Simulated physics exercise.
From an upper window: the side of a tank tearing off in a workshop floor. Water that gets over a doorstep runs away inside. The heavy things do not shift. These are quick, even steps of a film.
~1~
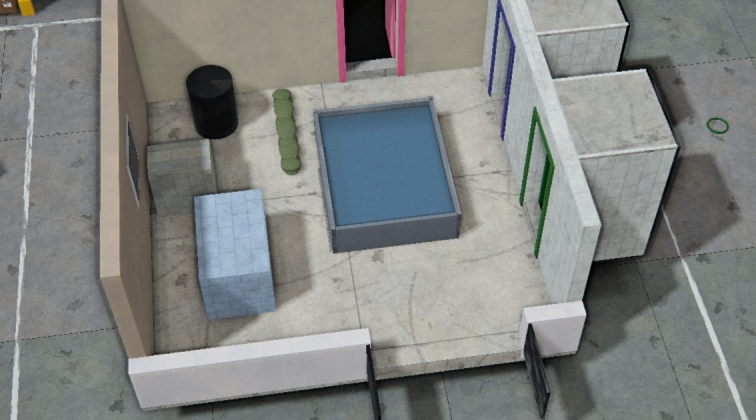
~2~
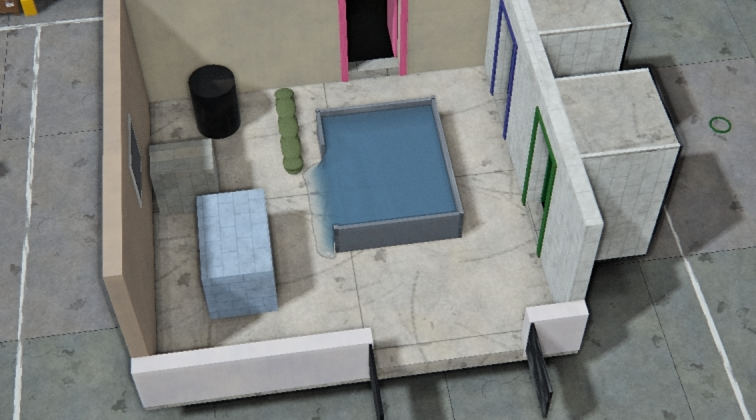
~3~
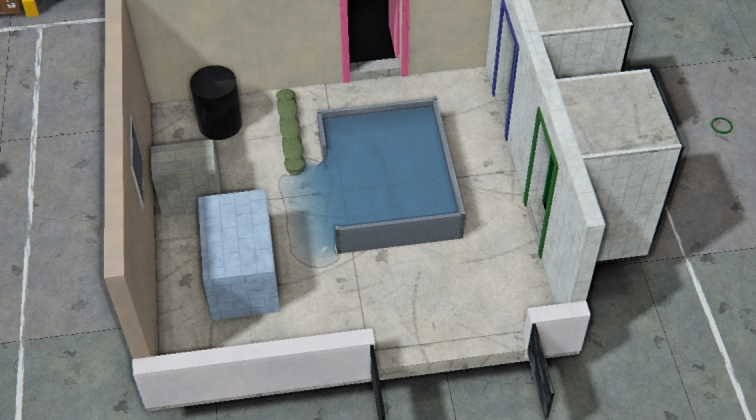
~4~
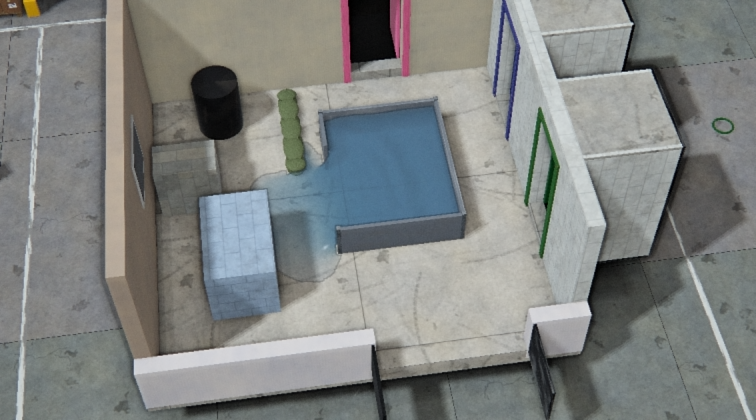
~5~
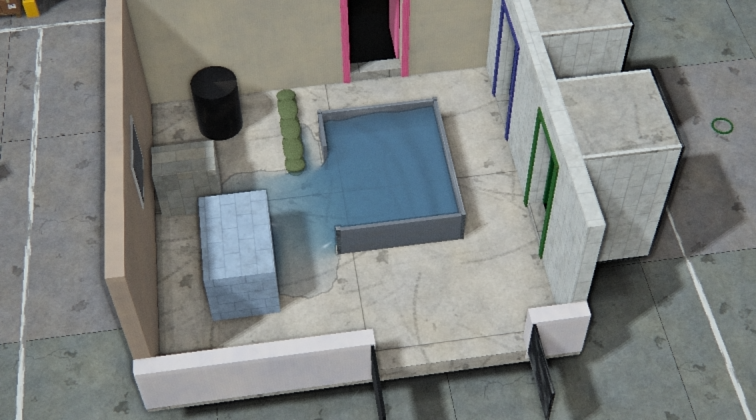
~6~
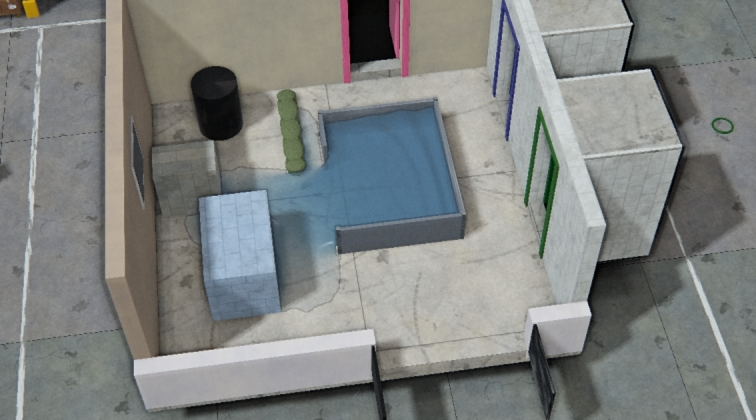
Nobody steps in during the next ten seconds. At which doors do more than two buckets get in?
One by one: The green door holds within the limit; the pink door holds within the limit; the blue door holds within the limit.
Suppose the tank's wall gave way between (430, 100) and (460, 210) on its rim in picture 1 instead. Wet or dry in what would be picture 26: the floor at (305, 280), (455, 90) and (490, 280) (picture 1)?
In that order: Not flooded, under water, flooded.
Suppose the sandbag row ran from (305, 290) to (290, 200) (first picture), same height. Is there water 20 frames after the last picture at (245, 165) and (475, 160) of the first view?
In turn: Awash, no water.
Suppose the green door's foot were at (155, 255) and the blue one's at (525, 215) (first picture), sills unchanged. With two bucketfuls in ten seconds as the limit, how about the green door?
In short: Green takes more.
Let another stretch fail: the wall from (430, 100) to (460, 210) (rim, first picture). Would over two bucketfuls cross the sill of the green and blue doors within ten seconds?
Then: The green one lets more in, the blue one floods.
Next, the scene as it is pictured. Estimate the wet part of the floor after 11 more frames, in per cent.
About 45 per cent.
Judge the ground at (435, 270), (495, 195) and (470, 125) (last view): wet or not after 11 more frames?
One after the other: Clear, free of water, dry.
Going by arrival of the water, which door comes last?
That is the door marked blue.
A moment on, water covers 25 % of the floor; the green door not reached, the pink door not reached, the blue door not reached.
Next, water covers 45 % of the floor; the green door not reached, the pink door wet at the sill, nothing in, the blue door not reached.
Then, water covers 60 % of the floor; the green door not reached, the pink door wet at the sill, nothing in, the blue door not reached.
Later, water covers 85 % of the floor; the green door wet at the sill, nothing in, the pink door wet at the sill, nothing in, the blue door not reached.
In the end, water covers 95 % of the floor; the green door wet at the sill, nothing in, the pink door wet at the sill, nothing in, the blue door wet at the sill, nothing in.
